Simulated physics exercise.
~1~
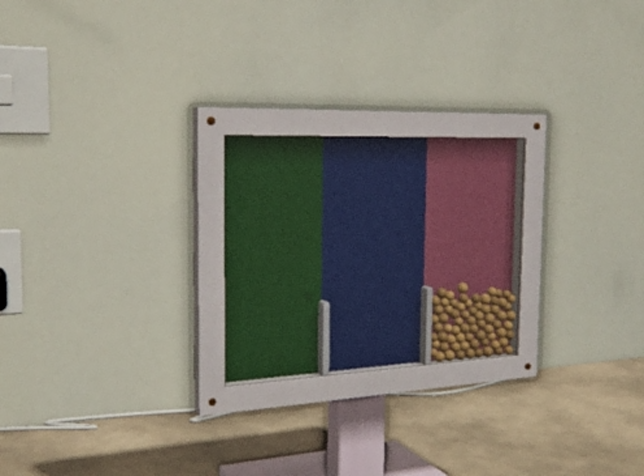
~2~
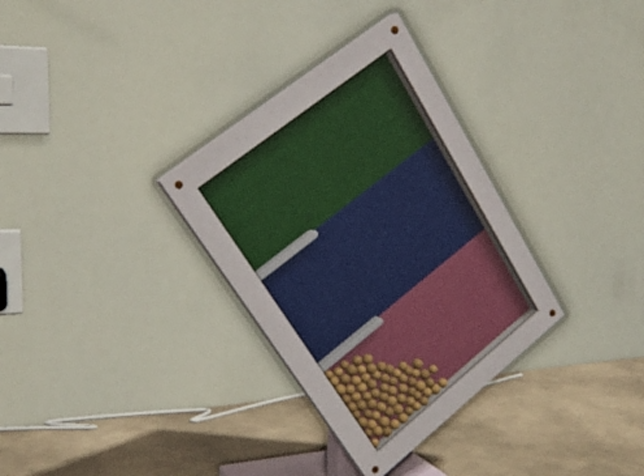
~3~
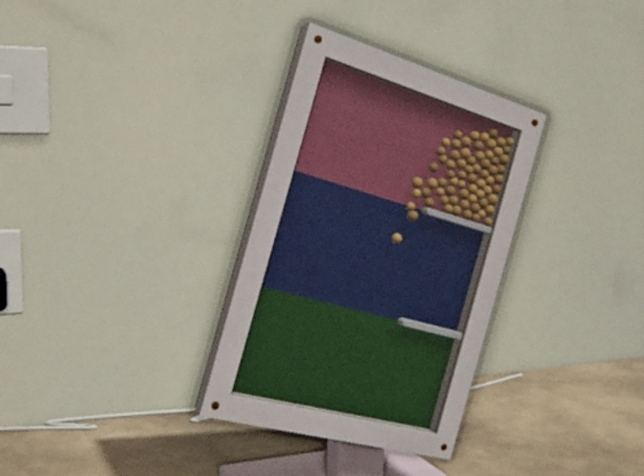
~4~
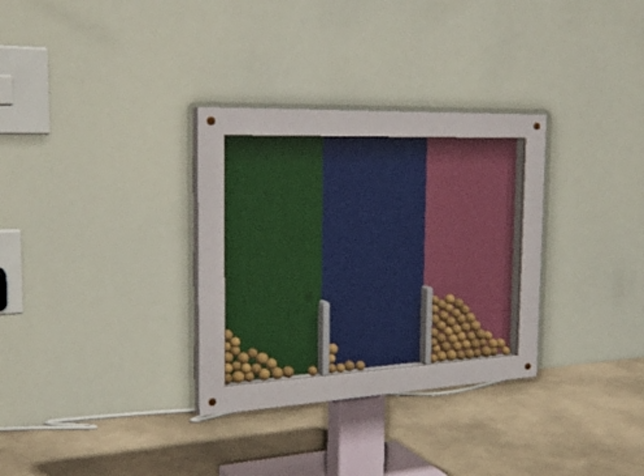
A framed case tips clockwise, then anticlockwise, and returns level with beads across all three strips.
